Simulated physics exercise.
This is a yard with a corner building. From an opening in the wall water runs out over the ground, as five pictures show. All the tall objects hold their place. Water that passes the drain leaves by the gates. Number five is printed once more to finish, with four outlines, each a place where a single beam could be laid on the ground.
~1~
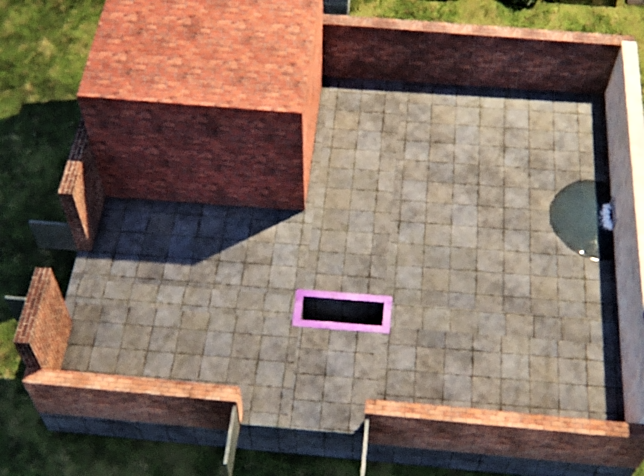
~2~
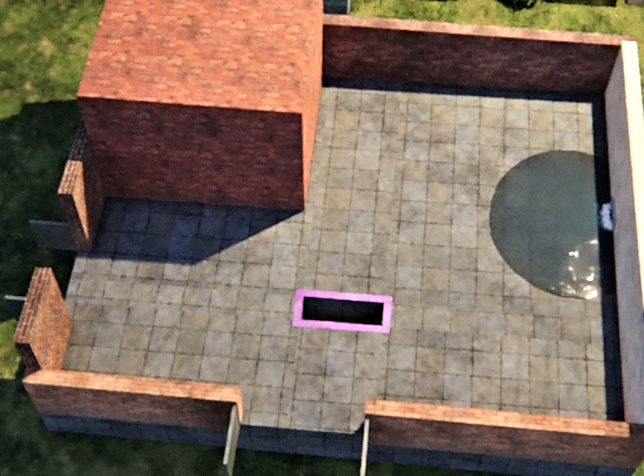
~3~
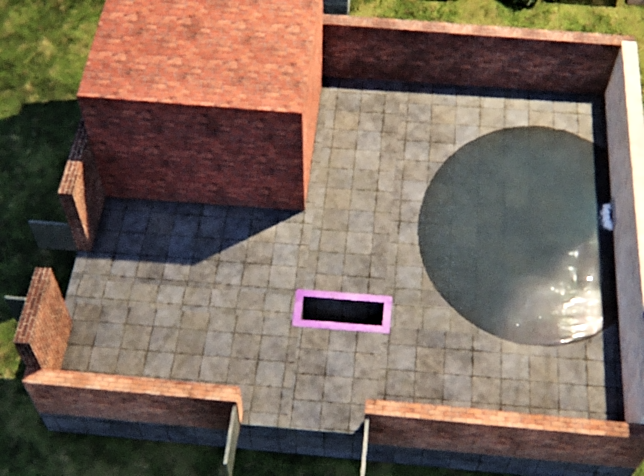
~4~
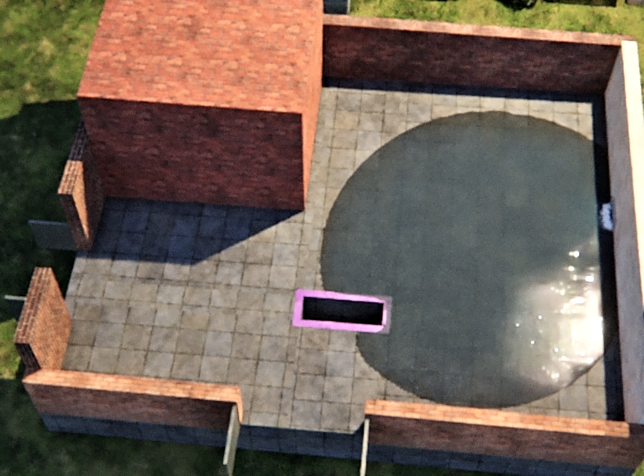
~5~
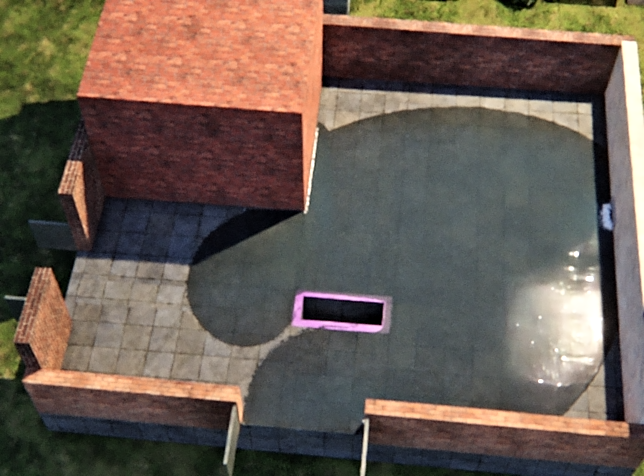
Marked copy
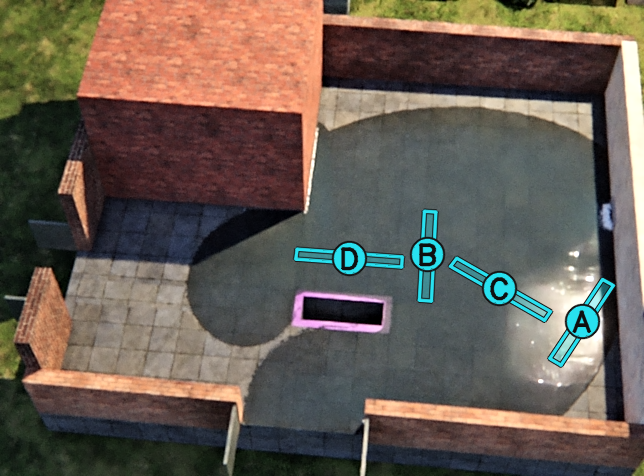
Dark water spreads from the right wall across the paved yard, around the purple-edged opening.
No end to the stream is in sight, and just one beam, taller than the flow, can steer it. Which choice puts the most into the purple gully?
A beats the others.
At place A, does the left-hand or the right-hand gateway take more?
More leaves on the left.
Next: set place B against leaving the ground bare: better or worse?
Worse.
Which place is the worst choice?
That is place B.
On the marked copy, A from (555, 361) to (607, 282); B from (425, 300) to (430, 211); C from (453, 262) to (547, 315); D from (296, 254) to (401, 261).
If A is chosen, about 30 % of the stream goes into the purple gully, about 69 % out by the gates.
If B is chosen, about 12 % of the stream goes into the purple gully, about 86 % out by the gates.
If C is chosen, about 22 % of the stream goes into the purple gully, about 77 % out by the gates.
If D is chosen, about 18 % of the stream goes into the purple gully, about 79 % out by the gates.
